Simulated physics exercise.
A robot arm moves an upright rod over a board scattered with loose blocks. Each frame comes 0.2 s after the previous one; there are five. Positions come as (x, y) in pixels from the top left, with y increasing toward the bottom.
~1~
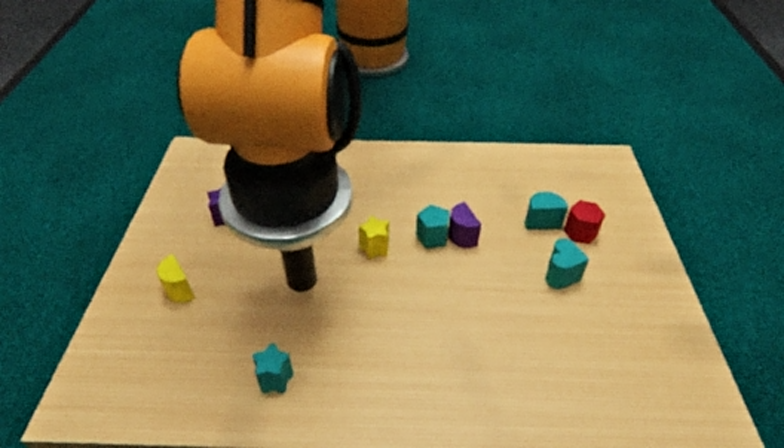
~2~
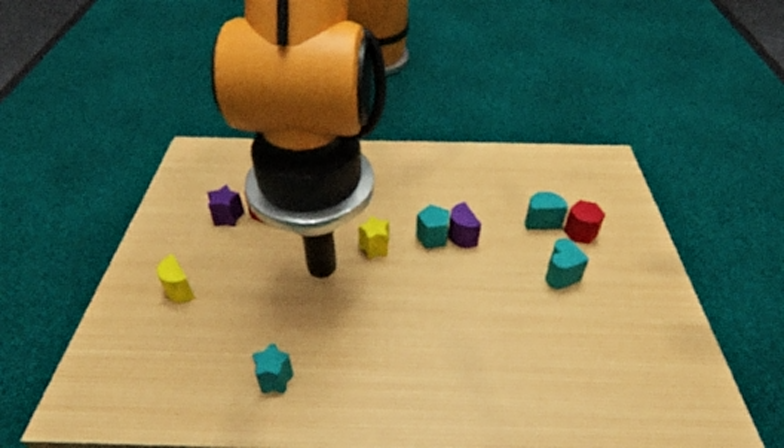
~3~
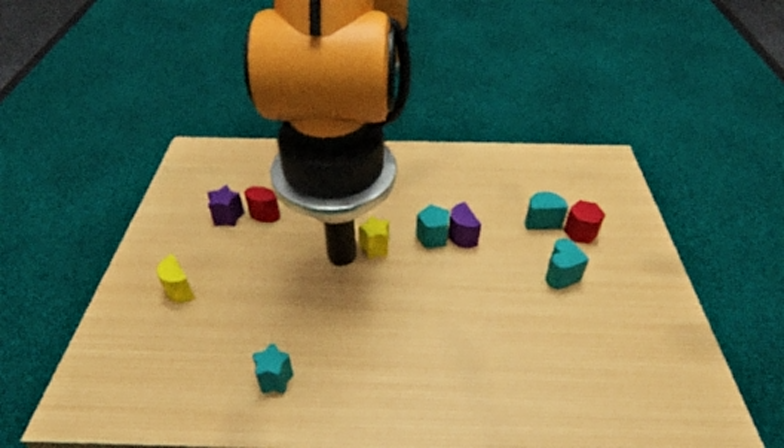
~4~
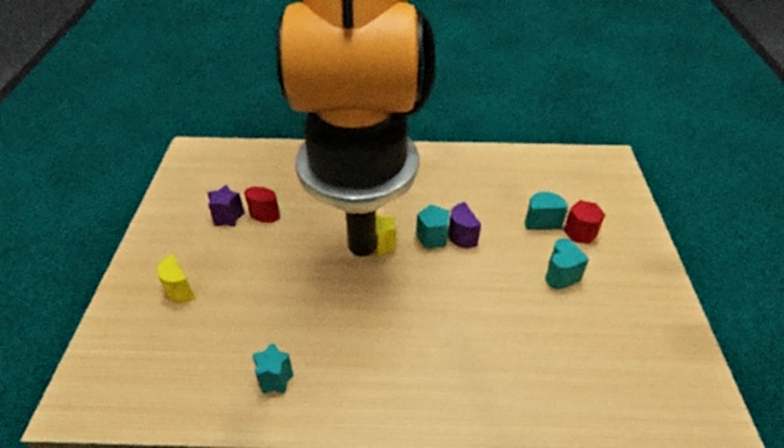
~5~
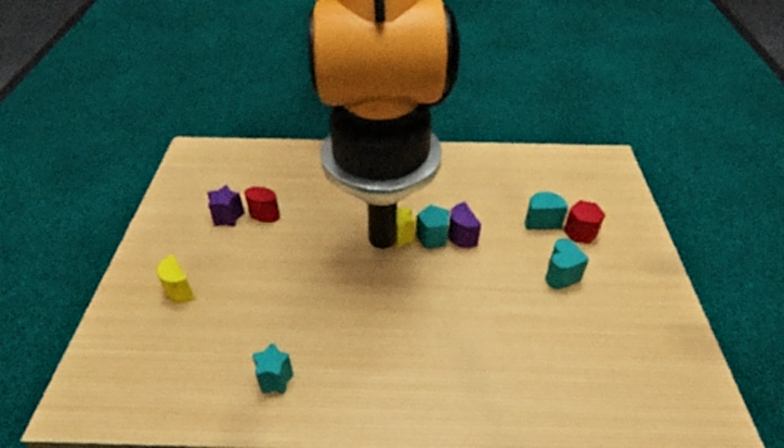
A robot arm moves its rod right and nudges the yellow star toward the turquoise block.
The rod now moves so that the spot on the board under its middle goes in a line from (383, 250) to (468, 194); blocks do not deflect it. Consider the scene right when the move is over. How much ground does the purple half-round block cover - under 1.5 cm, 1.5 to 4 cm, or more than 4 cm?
It is going to finish 1.5 to 4 cm from where it is now.
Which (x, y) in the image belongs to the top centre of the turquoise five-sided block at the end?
The turquoise five-sided block ends near (481, 192).
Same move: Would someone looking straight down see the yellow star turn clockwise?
Answer: No.
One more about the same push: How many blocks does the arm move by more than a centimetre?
Three or more.
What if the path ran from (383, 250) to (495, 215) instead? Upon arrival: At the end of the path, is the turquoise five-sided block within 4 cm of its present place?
Going by the path, no.
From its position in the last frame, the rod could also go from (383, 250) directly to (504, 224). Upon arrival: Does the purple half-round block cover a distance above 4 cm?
Yes.
The first path, step by step. One third of the way, rod at (413, 219); yellow star at (424, 193), turned 20° anticlockwise; turquoise five-sided block at (450, 202), turned 55° clockwise; purple half-round block at (476, 216), turned 30° clockwise.
Two thirds of the way, rod at (442, 200); yellow star at (441, 174), turned 45° anticlockwise; turquoise five-sided block at (472, 195), turned 95° clockwise; purple half-round block at (483, 217), turned 55° clockwise.
At the end, rod at (469, 183); yellow star at (447, 165), turned 95° anticlockwise; turquoise five-sided block at (481, 192), turned 145° clockwise; purple half-round block at (482, 217), turned 55° clockwise.
